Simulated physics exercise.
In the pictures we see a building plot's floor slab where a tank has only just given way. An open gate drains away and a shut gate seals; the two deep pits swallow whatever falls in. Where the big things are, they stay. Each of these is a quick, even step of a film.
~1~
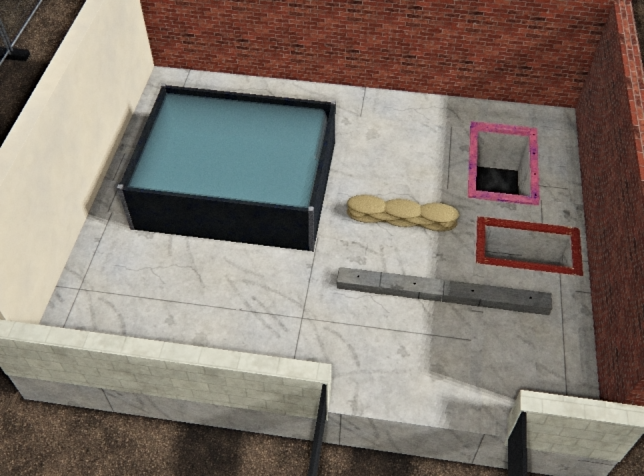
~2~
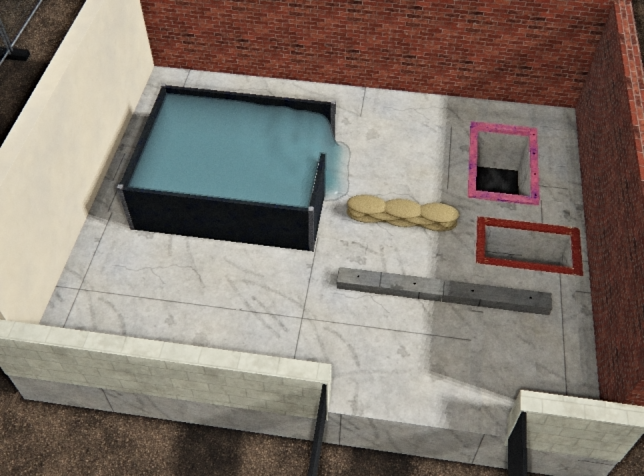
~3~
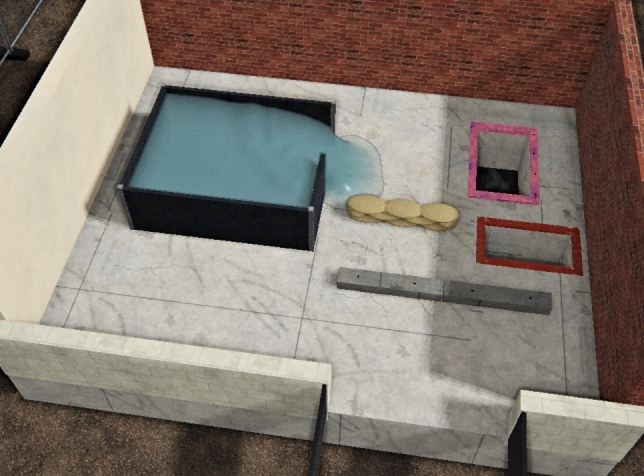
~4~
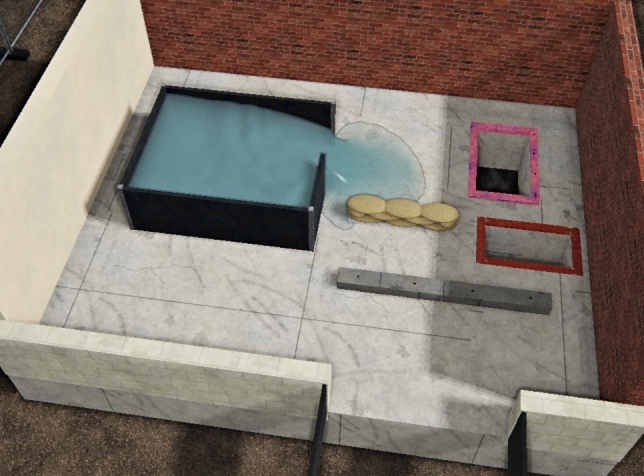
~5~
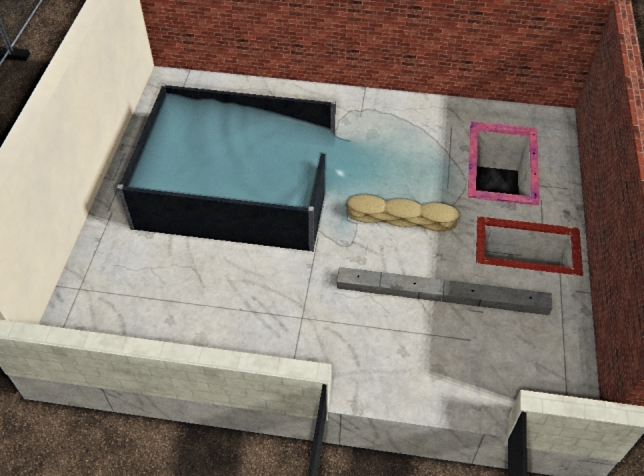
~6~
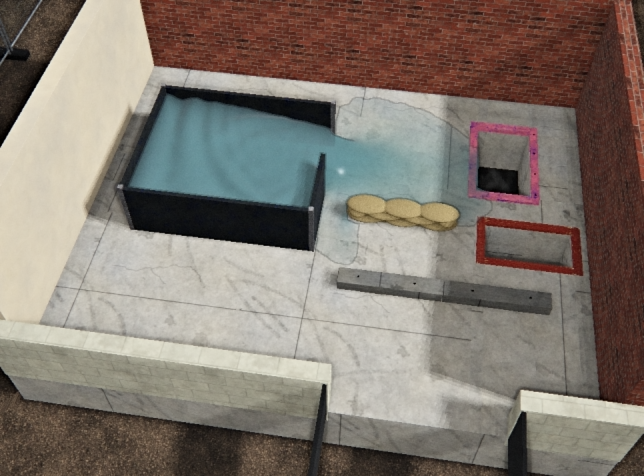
A walled concrete floor slab on a building plot is seen from high above, with red brick walls at the back and right and cream walls at the left and front. A dark tank of blue-green water stands left of tan sacks, a grey beam, and pink- and red-edged openings. Water bursts through the tank's right side and spreads rightward in a thinning sheet behind and around the sacks, while the camera stays still.
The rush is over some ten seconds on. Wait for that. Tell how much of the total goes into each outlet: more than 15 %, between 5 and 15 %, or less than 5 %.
Where it goes: The gate gets less than 5 %; the pink pit gets more than 15 %; the red pit gets more than 15 %.
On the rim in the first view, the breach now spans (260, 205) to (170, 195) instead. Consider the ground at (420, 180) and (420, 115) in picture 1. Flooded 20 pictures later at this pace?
Going one by one: Puddle-free and then puddle-free.
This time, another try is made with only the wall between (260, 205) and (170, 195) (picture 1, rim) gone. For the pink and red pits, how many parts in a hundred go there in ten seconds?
Out of every hundred parts, pink takes 2 and red takes 10.
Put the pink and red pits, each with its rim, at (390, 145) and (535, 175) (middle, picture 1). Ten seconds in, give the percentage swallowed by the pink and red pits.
Percentages by pit: Pink at 50, red at 15.
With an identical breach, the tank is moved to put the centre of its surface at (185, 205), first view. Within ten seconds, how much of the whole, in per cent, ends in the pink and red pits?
Shares - pink: 14 in a hundred; red: 35 in a hundred.
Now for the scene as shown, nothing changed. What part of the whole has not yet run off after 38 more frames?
That comes to around 52 in a hundred.
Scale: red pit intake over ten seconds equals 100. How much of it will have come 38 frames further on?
Roughly 65 percent.
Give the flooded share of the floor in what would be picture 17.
Estimate: Some 30 in a hundred.
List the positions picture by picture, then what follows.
The first picture shows the tank at (233, 148) is whole and still.
In the second picture, water pours out at (326, 158) and has run to (333, 196).
In the third picture, the front is at (370, 197), out from the gap at (326, 159).
In the fourth picture, water pours out at (326, 160) and has run to (416, 193).
In the fifth picture, the front is at (458, 177), out from the gap at (326, 159).
In the sixth picture, water pours out at (326, 159) and has run to (482, 210).
A moment on, water covers 25 % of the floor; the gate 0 %, the pink pit 4 %, the red pit 1 %.
Next, water covers 30 % of the floor; the gate 0 %, the pink pit 11 %, the red pit 2 %.
Then, water covers 35 % of the floor; the gate 0 %, the pink pit 21 %, the red pit 5 %.
Later, water covers 40 % of the floor; the gate 0 %, the pink pit 34 %, the red pit 13 %.
In the end, water covers 50 % of the floor; the gate 1 %, the pink pit 41 %, the red pit 21 %.
